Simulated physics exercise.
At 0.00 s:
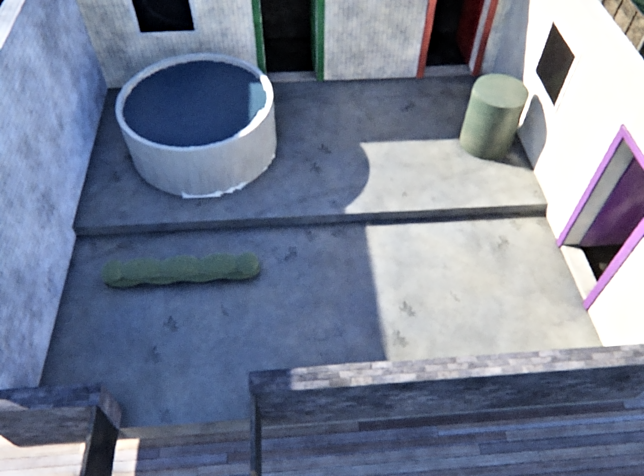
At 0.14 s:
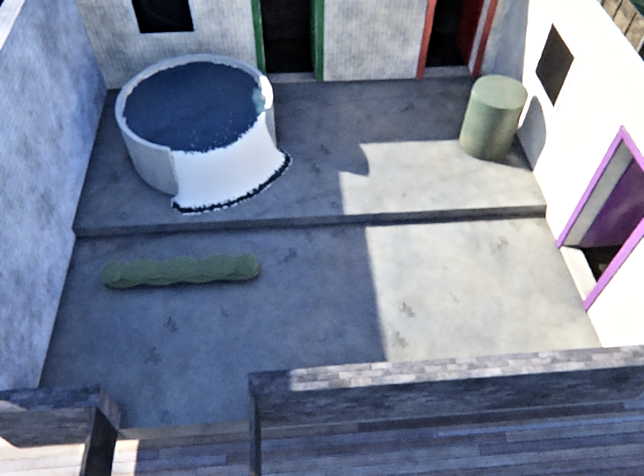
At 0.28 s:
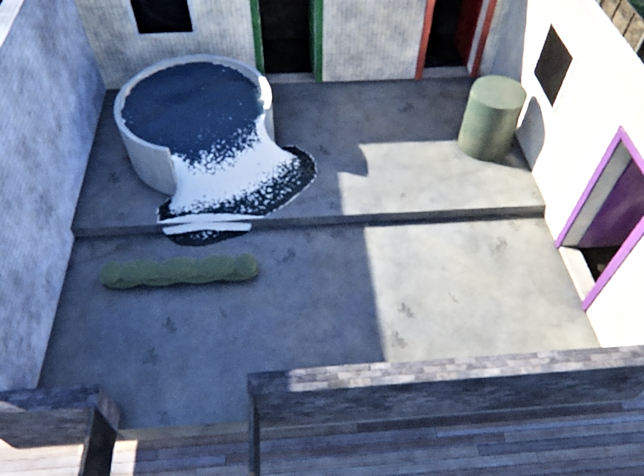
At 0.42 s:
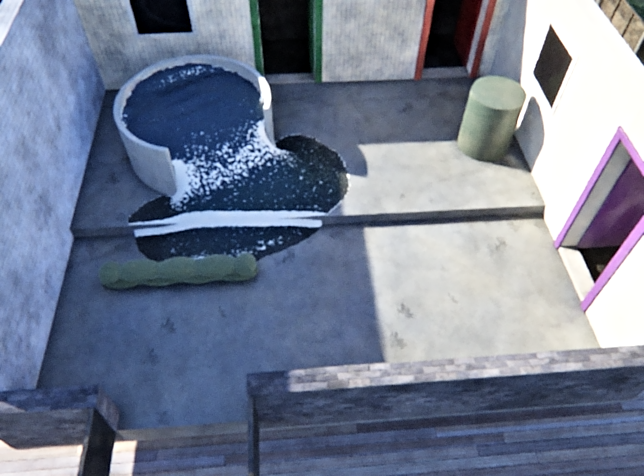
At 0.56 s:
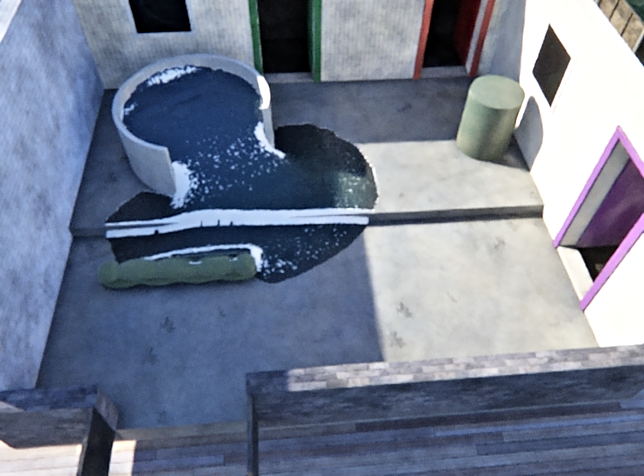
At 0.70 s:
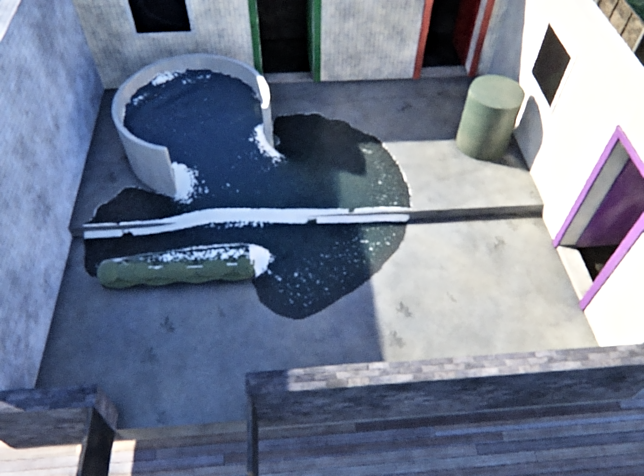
A round tank of dark water in a walled yard broke open at the front, and the water poured out, dropped over the step and spread around the green sandbags and across the floor.
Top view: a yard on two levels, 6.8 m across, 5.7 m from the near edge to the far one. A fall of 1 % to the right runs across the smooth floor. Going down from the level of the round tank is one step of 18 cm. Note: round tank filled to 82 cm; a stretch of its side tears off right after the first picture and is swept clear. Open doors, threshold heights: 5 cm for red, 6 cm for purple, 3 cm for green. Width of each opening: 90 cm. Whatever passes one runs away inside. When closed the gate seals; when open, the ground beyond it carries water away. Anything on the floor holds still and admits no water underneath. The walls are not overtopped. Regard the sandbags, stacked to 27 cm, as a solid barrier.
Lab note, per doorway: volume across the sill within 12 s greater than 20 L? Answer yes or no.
Red door: No; purple door: Yes; green door: No.
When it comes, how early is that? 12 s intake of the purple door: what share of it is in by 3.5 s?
About 20%.
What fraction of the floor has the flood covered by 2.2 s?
I'd say around 65 %.
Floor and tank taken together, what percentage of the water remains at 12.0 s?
Some 70 out of every hundred parts.
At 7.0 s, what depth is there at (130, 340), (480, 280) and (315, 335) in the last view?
Depths in turn: Roughly 3, 13 and 8 centimetres.
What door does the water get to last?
It is the green one.
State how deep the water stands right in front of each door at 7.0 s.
Depths in cm: Red 4, purple 16, green 0.
After 1.4 s water covers 55 % of the floor and is deepest (49 cm) near (227, 261); red door not reached, purple door not reached, green door not reached.
After 2.2 s water covers 65 % of the floor and is deepest (62 cm) near (602, 373); red door not reached, purple door 9 cm at the sill, 8 L in, green door not reached.
After 3.5 s water covers 65 % of the floor and is deepest (36 cm) near (534, 214); red door not reached, purple door 19 cm at the sill, 112 L in, green door not reached.
After 7.0 s water covers 80 % of the floor and is deepest (22 cm) near (534, 214); red door 4 cm at the sill, 1 L in, purple door 16 cm at the sill, 327 L in, green door not reached.
After 12.0 s water covers 80 % of the floor and is deepest (16 cm) near (602, 373); red door 3 cm at the sill, 2 L in, purple door 12 cm at the sill, 521 L in, green door 2 cm at the sill, 0 L in.
